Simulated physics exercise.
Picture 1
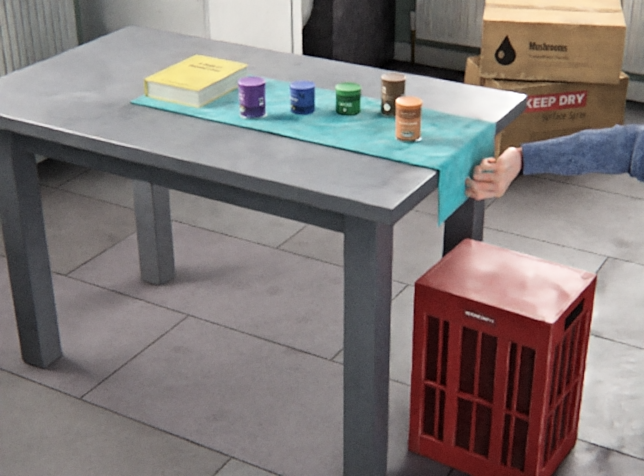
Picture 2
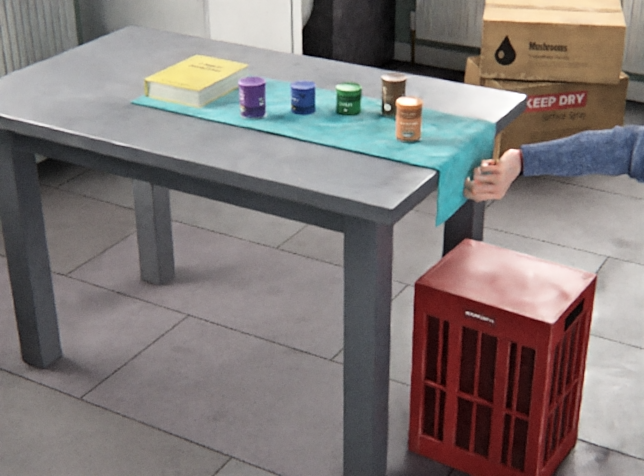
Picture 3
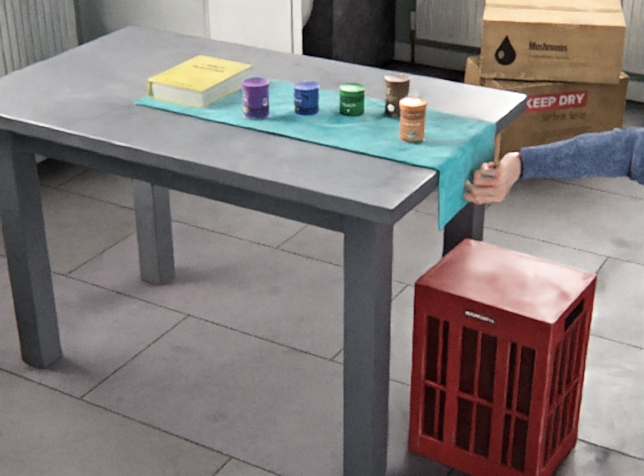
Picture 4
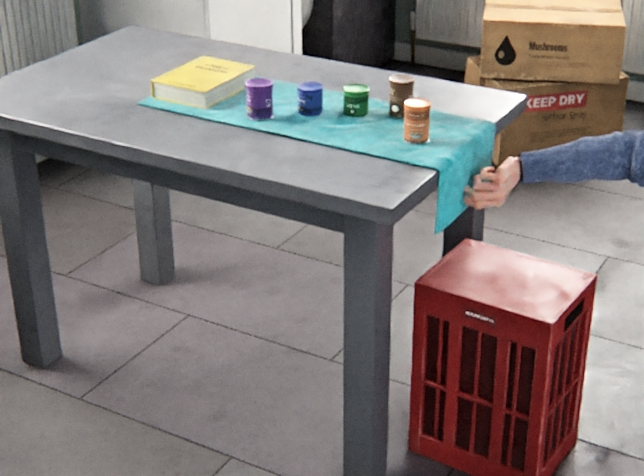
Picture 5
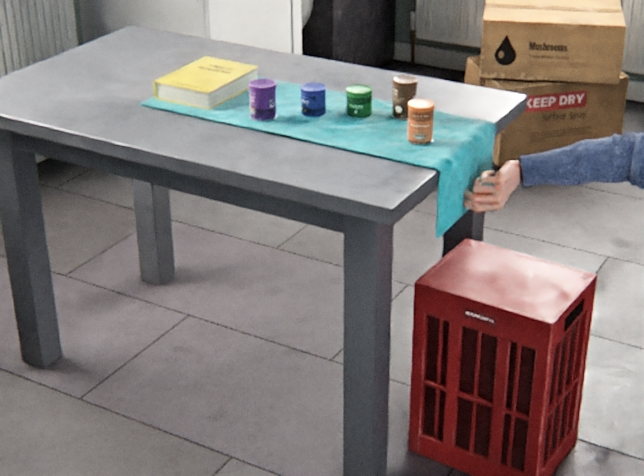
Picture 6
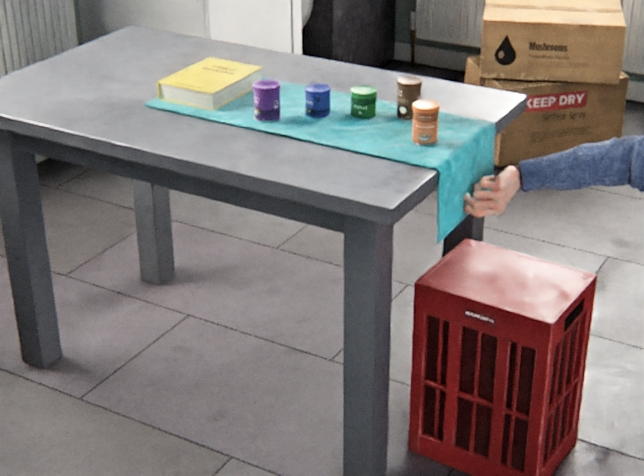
A hand in a blue sleeve reaches in from the right and grips the hanging end of a turquoise cloth on a grey table, seen from slightly above in a grey-tiled room. A yellow book and purple, blue, green, brown and orange cans sit on the cloth, with a red crate below and cardboard boxes behind. The hand draws the cloth slightly downward, and the book and cans shift slowly right with it, while the camera stays still.
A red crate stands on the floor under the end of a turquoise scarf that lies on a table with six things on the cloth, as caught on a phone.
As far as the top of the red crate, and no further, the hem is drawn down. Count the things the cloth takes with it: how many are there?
One comes down.
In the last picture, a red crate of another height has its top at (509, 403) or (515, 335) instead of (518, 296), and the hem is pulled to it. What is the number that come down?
If so, 4 and 2.
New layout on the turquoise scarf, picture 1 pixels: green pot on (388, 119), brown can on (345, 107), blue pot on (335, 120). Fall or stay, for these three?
In the end the green pot is still on top, the brown can is still on top, and the blue pot is still on top.
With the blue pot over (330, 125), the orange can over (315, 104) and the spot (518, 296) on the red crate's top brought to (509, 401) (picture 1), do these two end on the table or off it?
Outcome: Blue pot is gone; orange can is gone.
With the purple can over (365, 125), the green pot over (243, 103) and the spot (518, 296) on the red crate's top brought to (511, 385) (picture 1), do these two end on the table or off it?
So the purple can leaves, and the green pot stays there.
Early on, hem near (464, 254); all still up.
Midway, hem on the crate; orange can gone.
Finally, hem on the crate; orange can gone. The count of fallen things is one.
